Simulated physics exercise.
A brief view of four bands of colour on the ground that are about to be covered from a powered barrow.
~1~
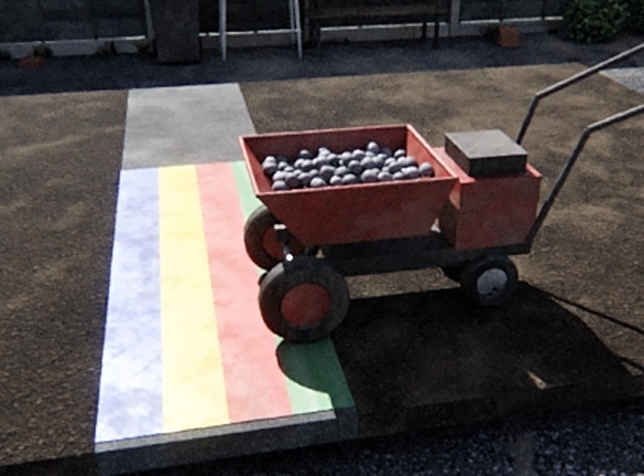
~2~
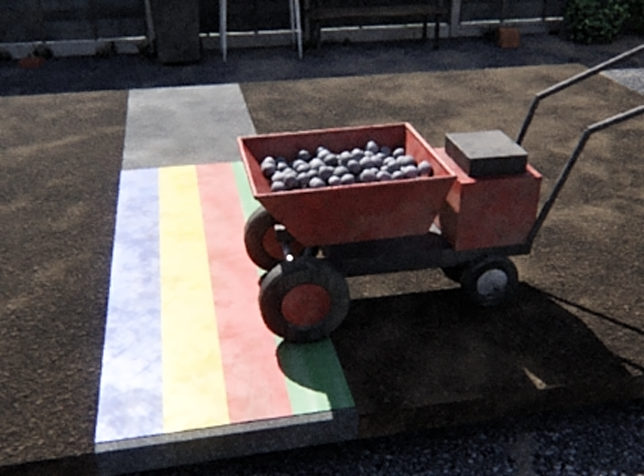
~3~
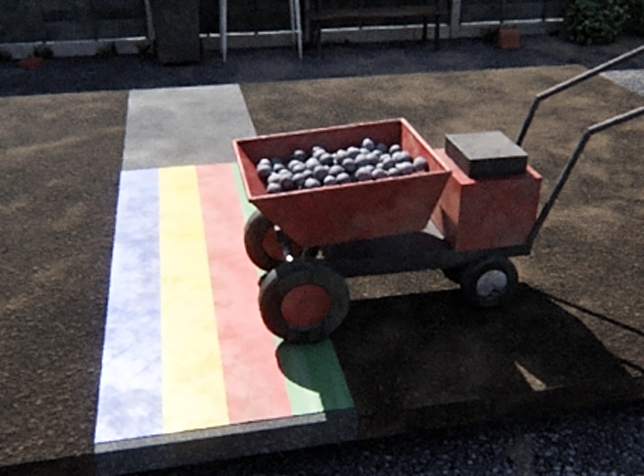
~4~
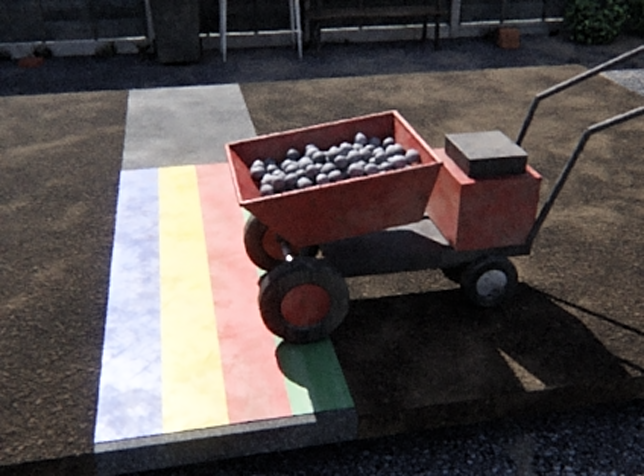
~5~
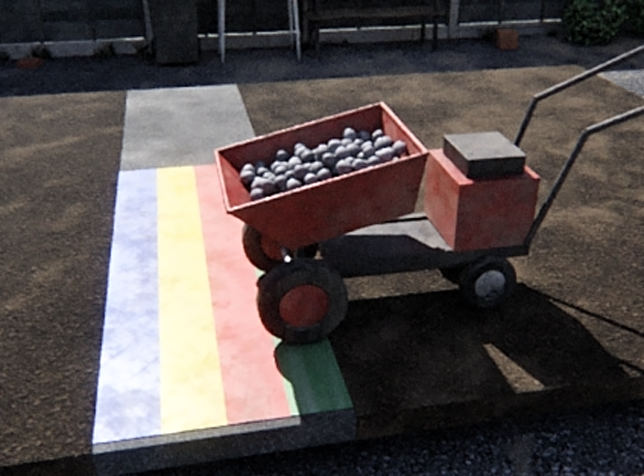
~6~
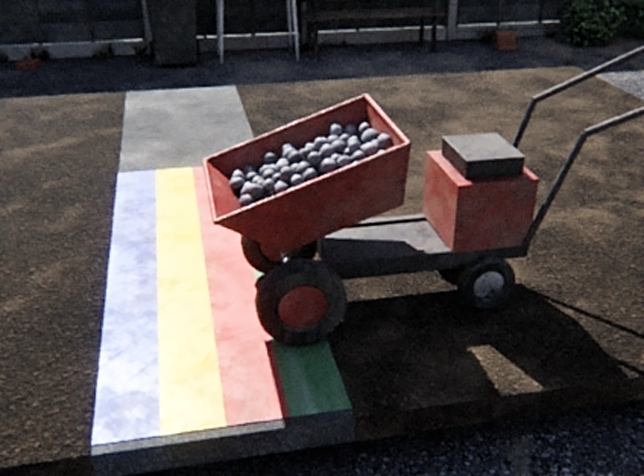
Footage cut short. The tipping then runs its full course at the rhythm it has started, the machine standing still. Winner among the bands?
Winner: Blue.
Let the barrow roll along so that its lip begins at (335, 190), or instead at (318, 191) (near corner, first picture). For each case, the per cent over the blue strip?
That works out to 20 per cent for the first position and 20 per cent for the second.
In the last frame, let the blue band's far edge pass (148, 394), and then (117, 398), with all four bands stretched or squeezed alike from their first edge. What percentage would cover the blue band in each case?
First case 10 per cent, second case 30 per cent.
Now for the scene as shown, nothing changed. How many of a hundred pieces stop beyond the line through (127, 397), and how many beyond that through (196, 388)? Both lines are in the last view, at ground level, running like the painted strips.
Result, first then second: 40 %, 70 %.
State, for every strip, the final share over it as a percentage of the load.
Green strip = 0 %; red strip = 0 %; yellow strip = 10 %; blue strip = 40 %.
Just after the last frame, skip tipped steeply; every one in the skip.
A moment on, skip tipped right over; the larger part in the skip; just a few over the yellow strip; roughly a quarter over the blue strip; just a few off the paint.
Further on, skip tipped right over; roughly a quarter in the skip; about a tenth over the yellow strip; roughly a third over the blue strip; roughly a quarter off the paint.
When it is over, skip tipped right over; roughly a quarter in the skip; not one over the green strip; not one over the red strip; about a tenth over the yellow strip; roughly a third over the blue strip; roughly a quarter off the paint.
